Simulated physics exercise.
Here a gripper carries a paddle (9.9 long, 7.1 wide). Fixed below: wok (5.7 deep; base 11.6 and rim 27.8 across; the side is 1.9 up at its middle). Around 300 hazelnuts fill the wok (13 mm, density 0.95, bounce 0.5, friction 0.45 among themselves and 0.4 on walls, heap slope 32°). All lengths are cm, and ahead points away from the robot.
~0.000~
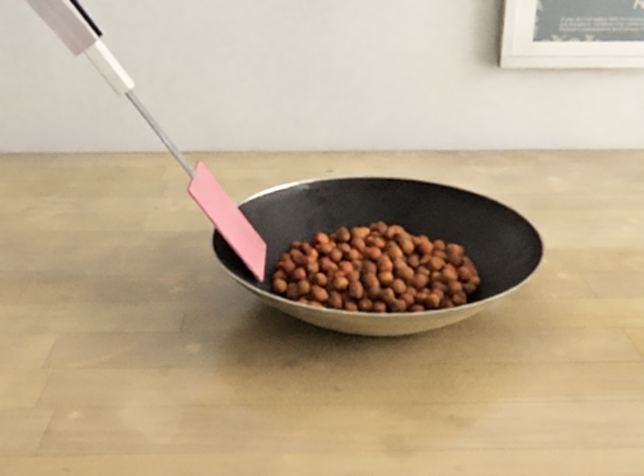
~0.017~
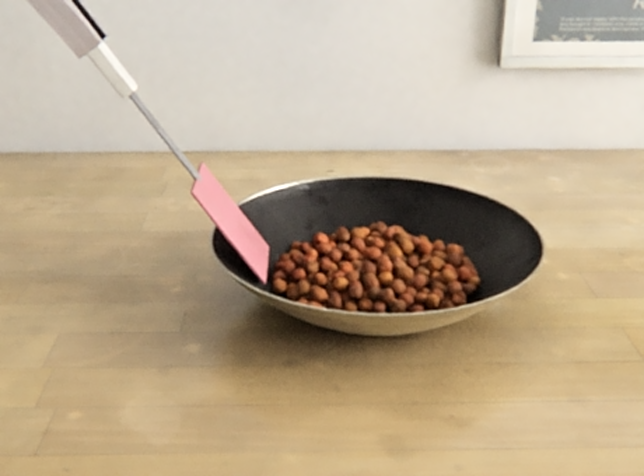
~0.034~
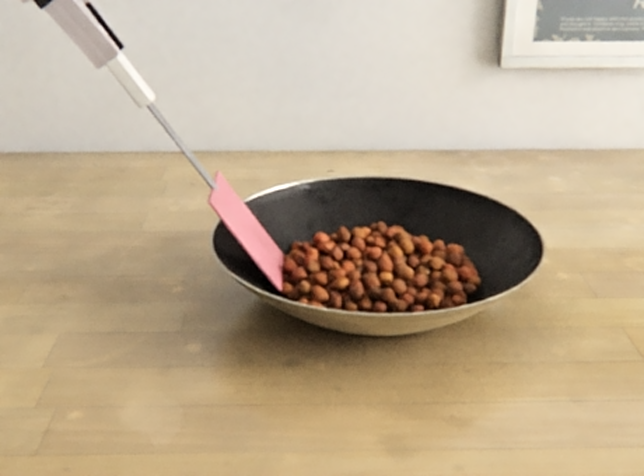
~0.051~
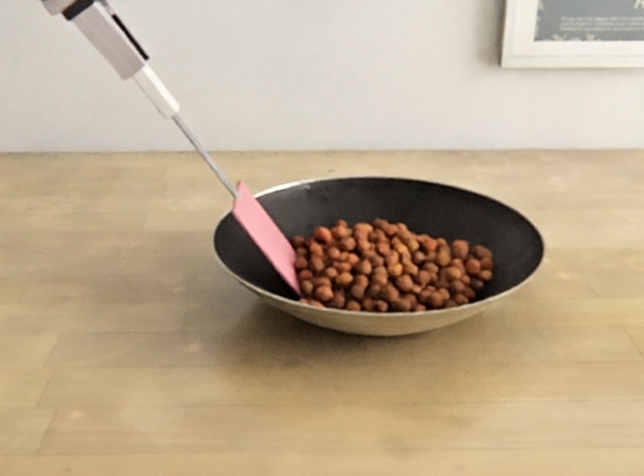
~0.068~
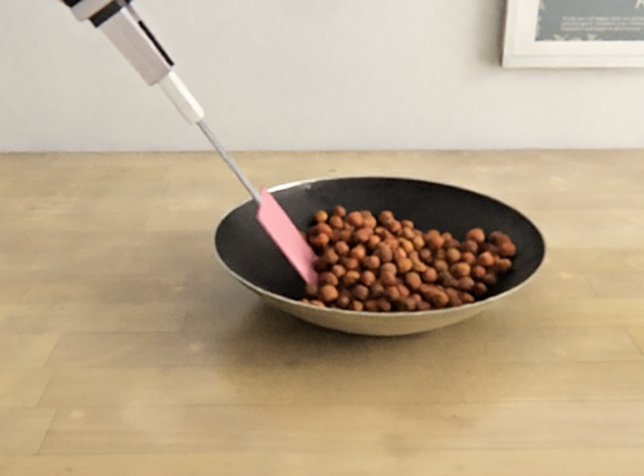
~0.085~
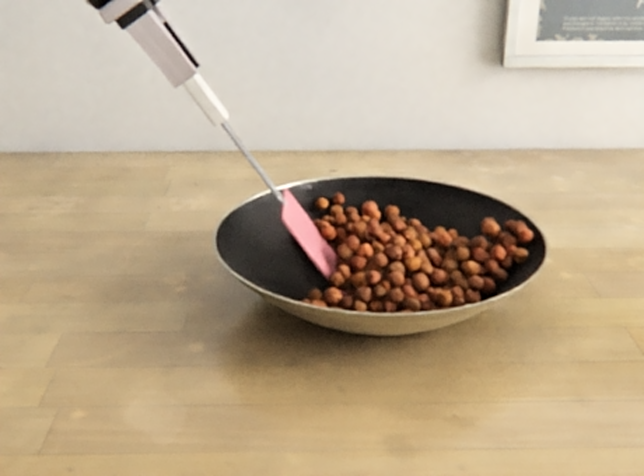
On a wooden tabletop, a gripper-held pink paddle slides rightward into a dark wok, pushing heaped hazelnuts toward the right side.
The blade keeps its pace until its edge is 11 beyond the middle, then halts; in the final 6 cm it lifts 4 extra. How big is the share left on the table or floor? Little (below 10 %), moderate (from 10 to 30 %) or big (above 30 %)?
Share on the table or floor: Big (above 30 %).
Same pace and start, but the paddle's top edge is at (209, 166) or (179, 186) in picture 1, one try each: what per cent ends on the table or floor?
About 40 and 35 per cent.
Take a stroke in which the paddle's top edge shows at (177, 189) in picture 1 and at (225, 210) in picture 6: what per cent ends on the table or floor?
About 20 per cent.
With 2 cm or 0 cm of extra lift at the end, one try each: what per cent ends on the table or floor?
About 40 and 40 per cent.
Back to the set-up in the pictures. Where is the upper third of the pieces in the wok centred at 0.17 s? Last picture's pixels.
At about (476, 234).
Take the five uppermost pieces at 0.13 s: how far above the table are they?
Some 7 cm.
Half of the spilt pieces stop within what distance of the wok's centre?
About 52 cm.
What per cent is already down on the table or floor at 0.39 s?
About 15 per cent.
After 0.13 s, sloping 56°, highest piece 8 above the table; 298 in the wok, 2 on the blade or in flight.
After 0.17 s, sloping 56°, highest piece 8 above the table; 292 in the wok, 8 on the blade or in flight.
After 0.39 s, sloping 56°, highest piece 21 above the table; 189 in the wok, 44 on the table or floor, 67 on the blade or in flight.
After 1.44 s, sloping 56°, highest piece 4 above the table; 189 in the wok, 111 on the table or floor.
At rest, 189 in the wok, 111 on the table or floor. That is 37 % on the table or floor.
